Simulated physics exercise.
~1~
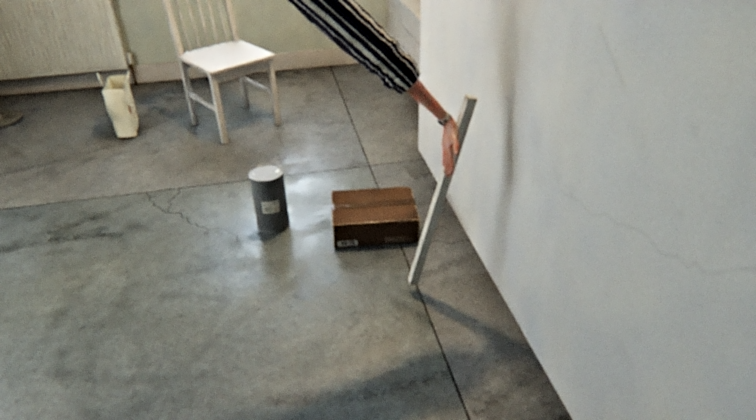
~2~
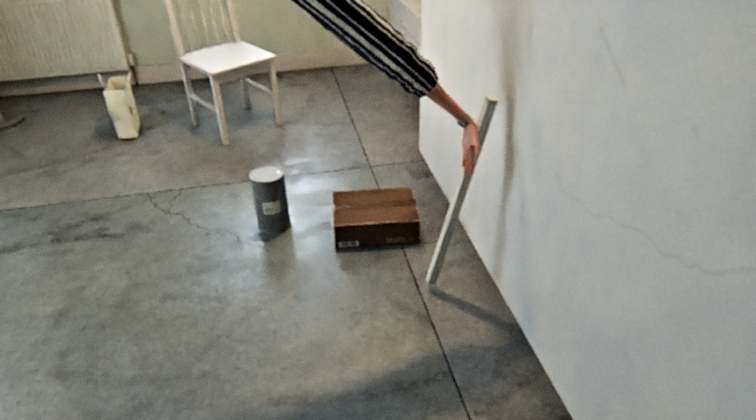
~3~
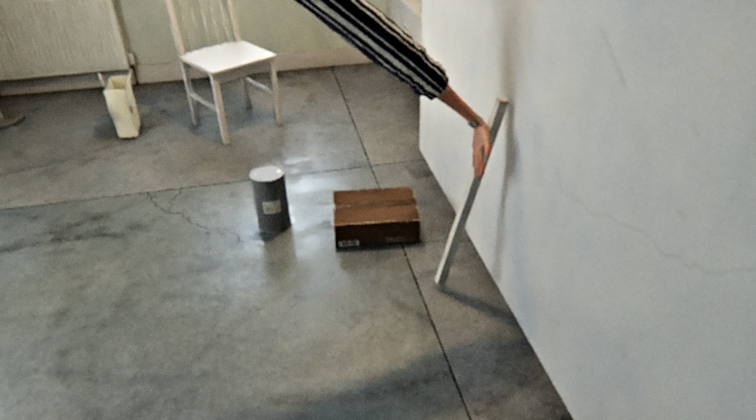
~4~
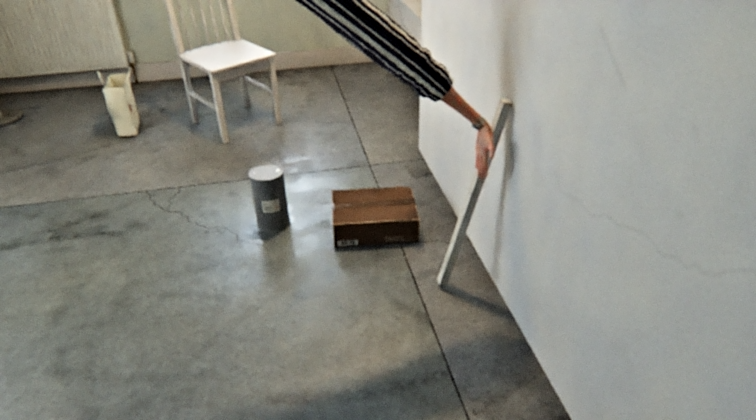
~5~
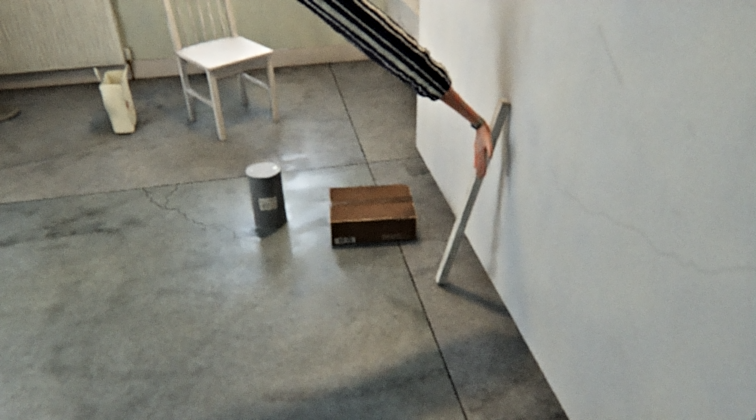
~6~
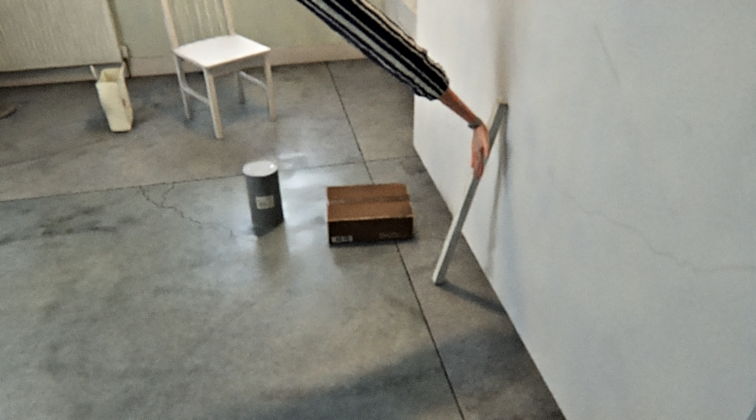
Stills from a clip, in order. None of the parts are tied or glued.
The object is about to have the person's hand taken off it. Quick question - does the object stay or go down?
It ends up unmoved.
Then, 0.30 s later than the last frame, all is still.
Then, 0.70 s later than the last frame, white pole resting near (467, 200).
When it is over, all 3 as before. End places, in pixels of the last picture, white pole near (467, 200). The pole stays up.
